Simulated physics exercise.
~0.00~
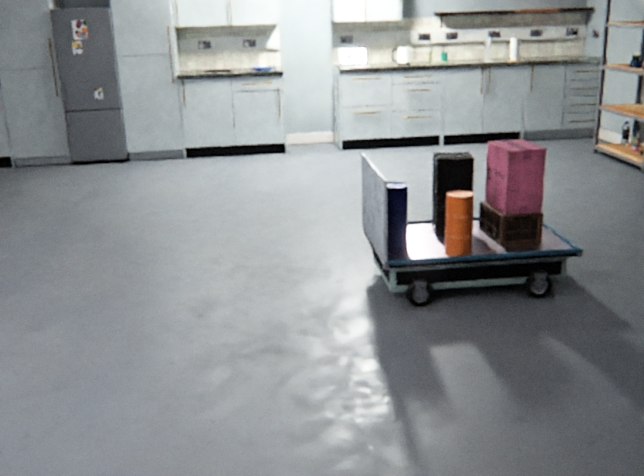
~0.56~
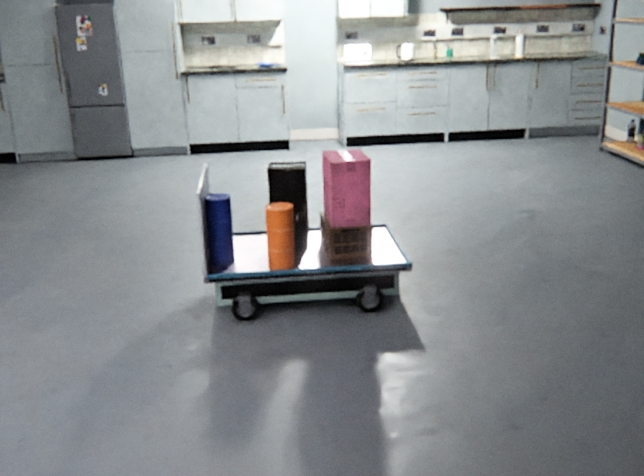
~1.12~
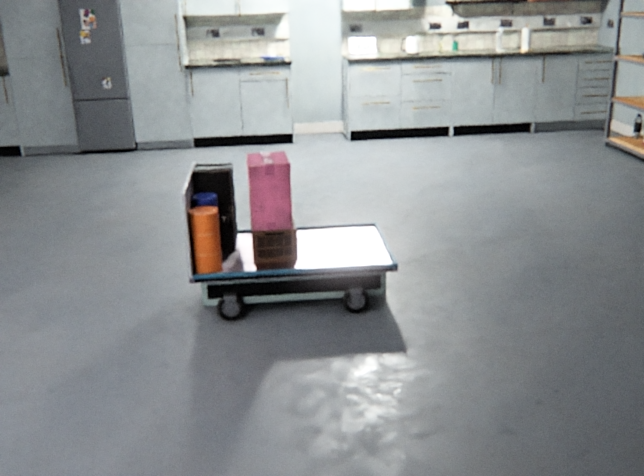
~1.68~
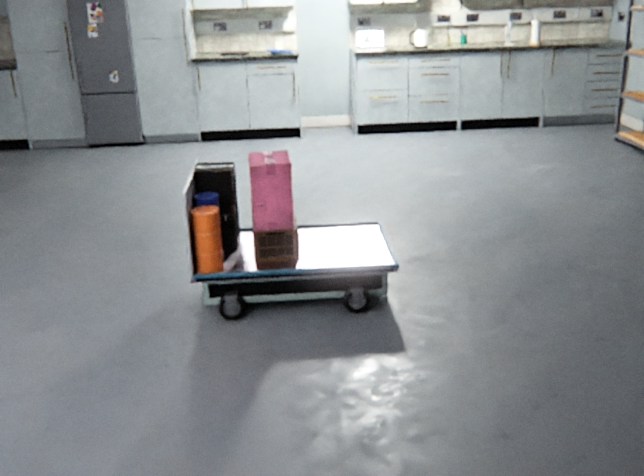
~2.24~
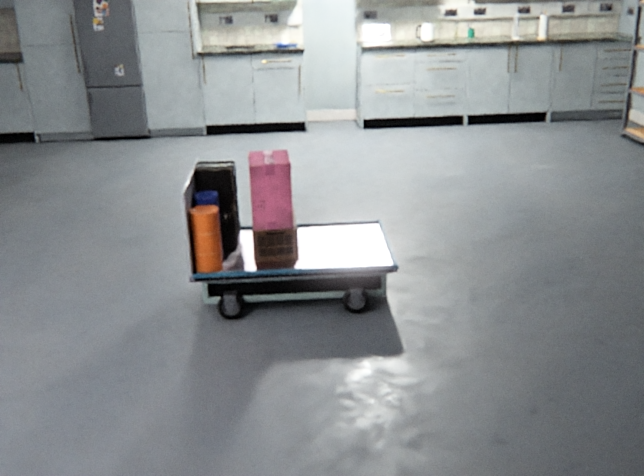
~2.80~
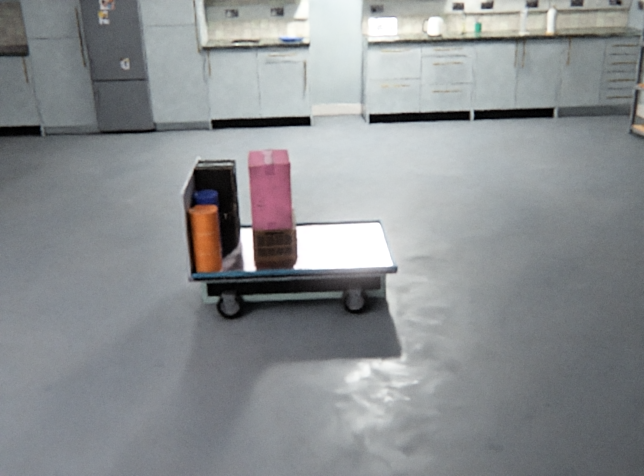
The video shows a flat cart carrying a pink box on a brown crate, a black box, and orange and blue canisters, moving left across a kitchen floor and stopping. The load shifts towards the tall end board, and everything finishes upright, grouped at the left.
